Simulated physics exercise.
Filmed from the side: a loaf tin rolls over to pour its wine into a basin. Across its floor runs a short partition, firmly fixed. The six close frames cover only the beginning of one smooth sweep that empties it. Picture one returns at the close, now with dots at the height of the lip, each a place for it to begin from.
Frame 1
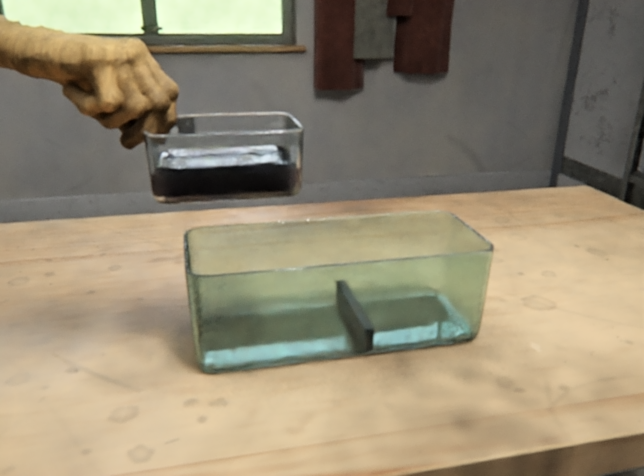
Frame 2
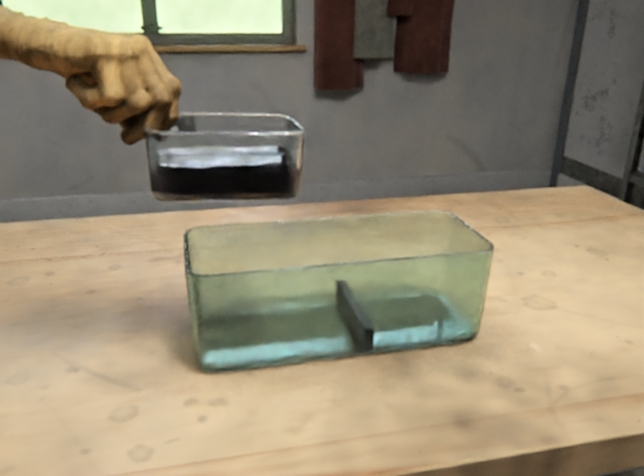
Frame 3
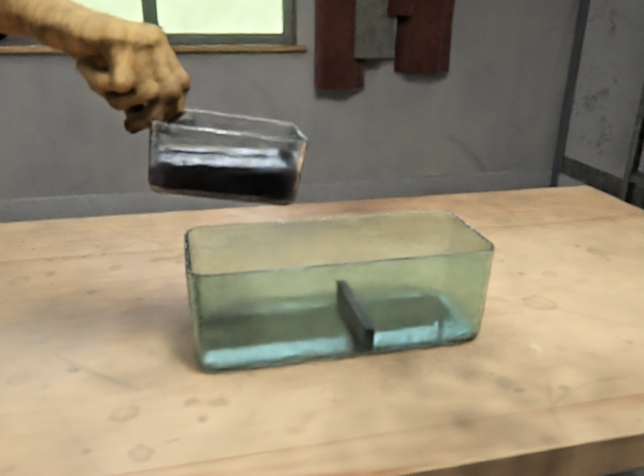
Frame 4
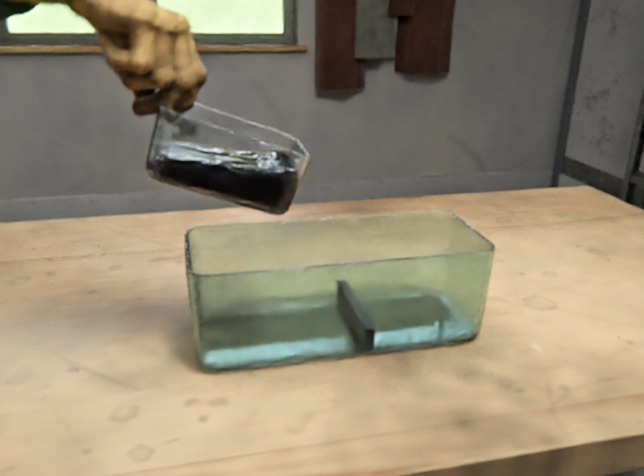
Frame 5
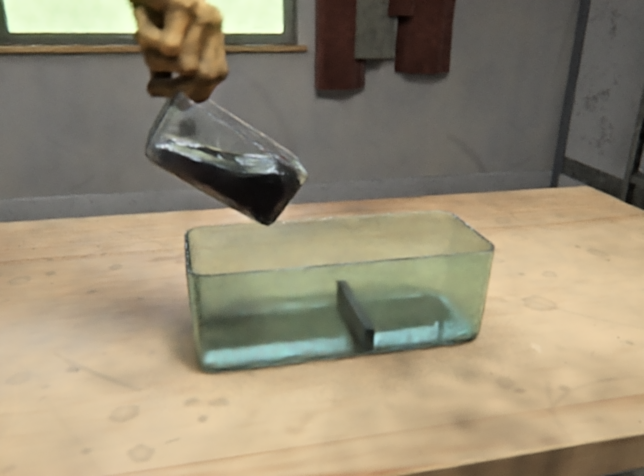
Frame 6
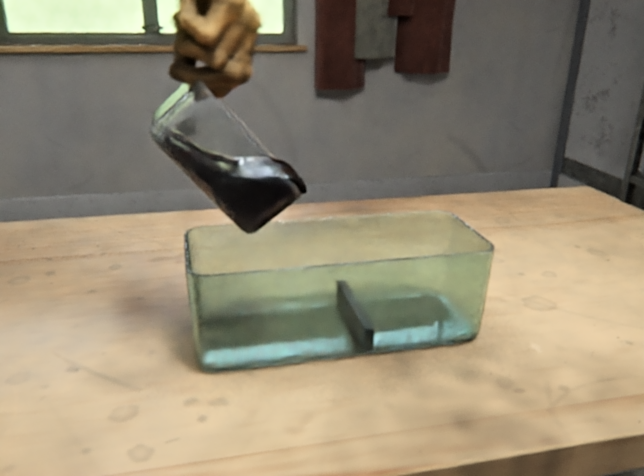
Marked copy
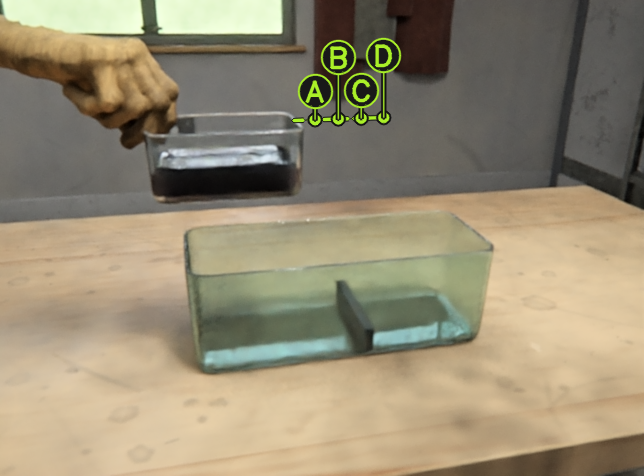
Above a glass basin on a wooden table, a hand steadily tilts a clear container of dark liquid rightward.
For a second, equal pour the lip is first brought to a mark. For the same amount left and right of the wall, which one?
It is B.
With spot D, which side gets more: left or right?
More ends on the right.
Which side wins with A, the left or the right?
More ends on the left.
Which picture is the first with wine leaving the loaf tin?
In picture 6.
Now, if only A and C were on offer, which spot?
C it is.
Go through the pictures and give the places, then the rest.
The first picture shows upright, lip at (293, 120); basin from (197, 369) to (477, 335); top of the wall at (354, 301); nothing has left yet.
The second picture shows tipped about 2°, lip at (295, 123); nothing has left yet.
The third picture shows tipped about 10°, lip at (298, 131); nothing has left yet.
The fourth picture shows tipped about 21°, lip at (301, 146); nothing has left yet.
The fifth picture shows tipped about 35°, lip at (300, 164); nothing has left yet.
The sixth picture shows tipped about 51°, lip at (294, 183); wine is over the lip, down to (298, 184).
On the marked copy, A at (315, 119); B at (338, 119); C at (361, 118); D at (383, 117).
If A is chosen, about 75 % ends left of the wall and 22 % right of it; 3 % is lost outside.
If B is chosen, about 50 % ends left of the wall and 48 % right of it.
If C is chosen, about 35 % ends left of the wall and 64 % right of it.
If D is chosen, about 18 % ends left of the wall and 80 % right of it.
